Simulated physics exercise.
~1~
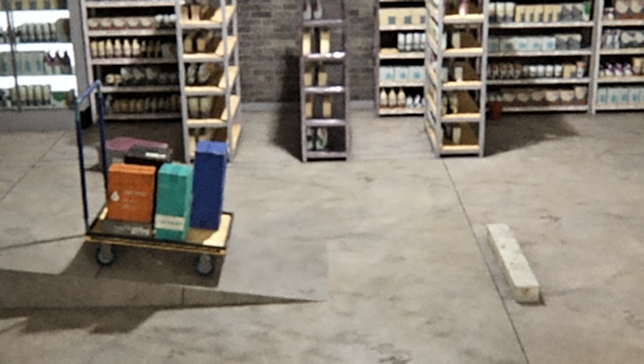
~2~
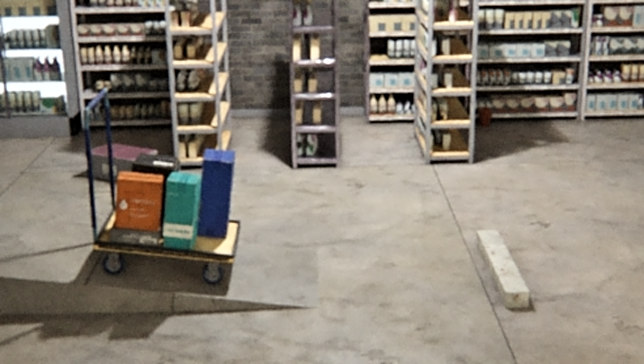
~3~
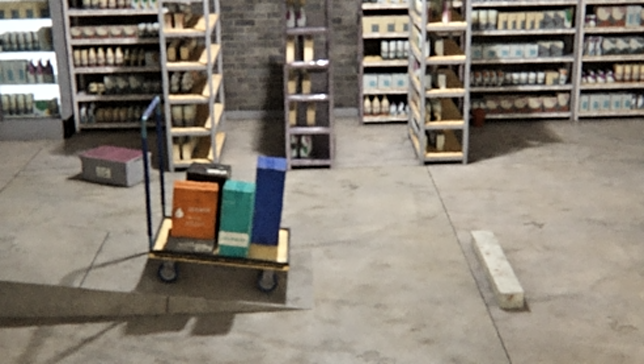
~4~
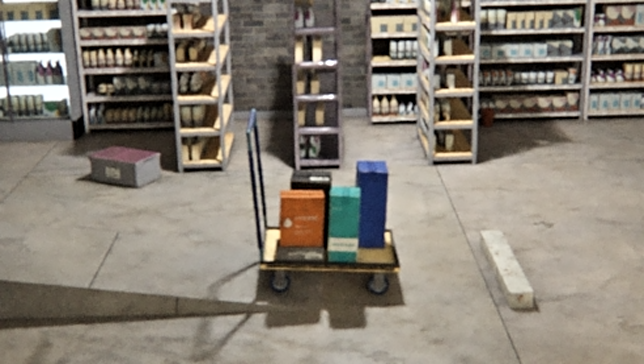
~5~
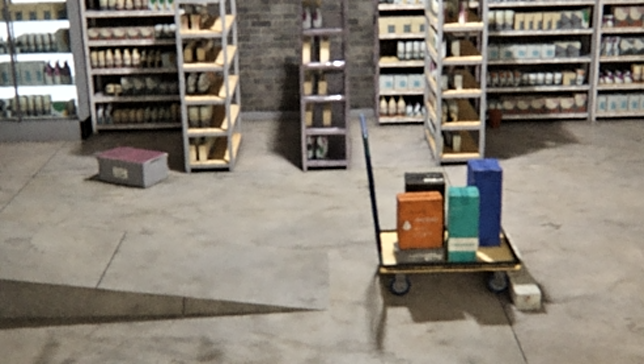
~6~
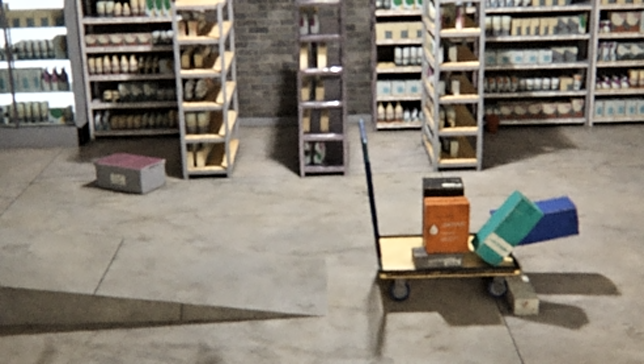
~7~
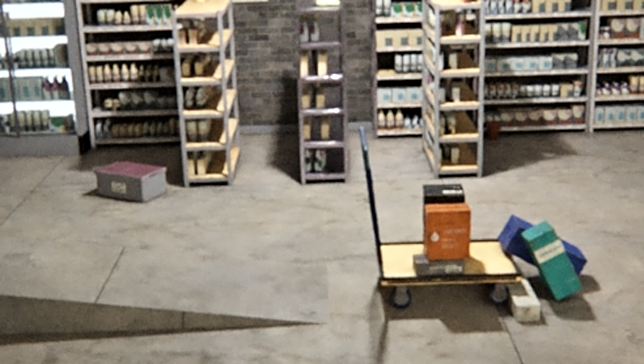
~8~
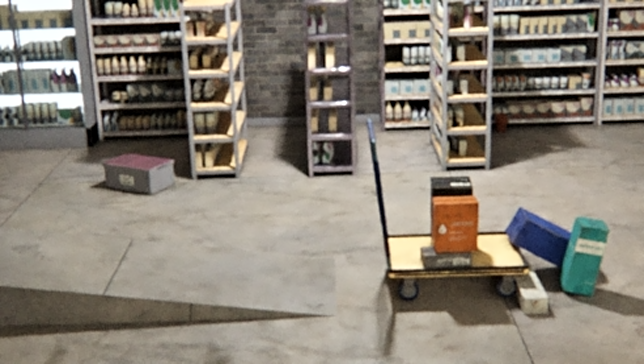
A flat trolley carrying orange, black, turquoise and blue boxes and a low grey parcel stands on a small ramp at the left of a concrete shop floor, seen from slightly above in a gently swaying view. Stocked shelves line the brick wall behind, and a pale kerb lies to the right. The trolley rolls down rightward, passing a maroon-topped grey case on the floor, and crosses the level ground. It stops against the kerb, and the blue and turquoise boxes topple forward over its edge. They end on the floor beyond, while the others remain aboard.
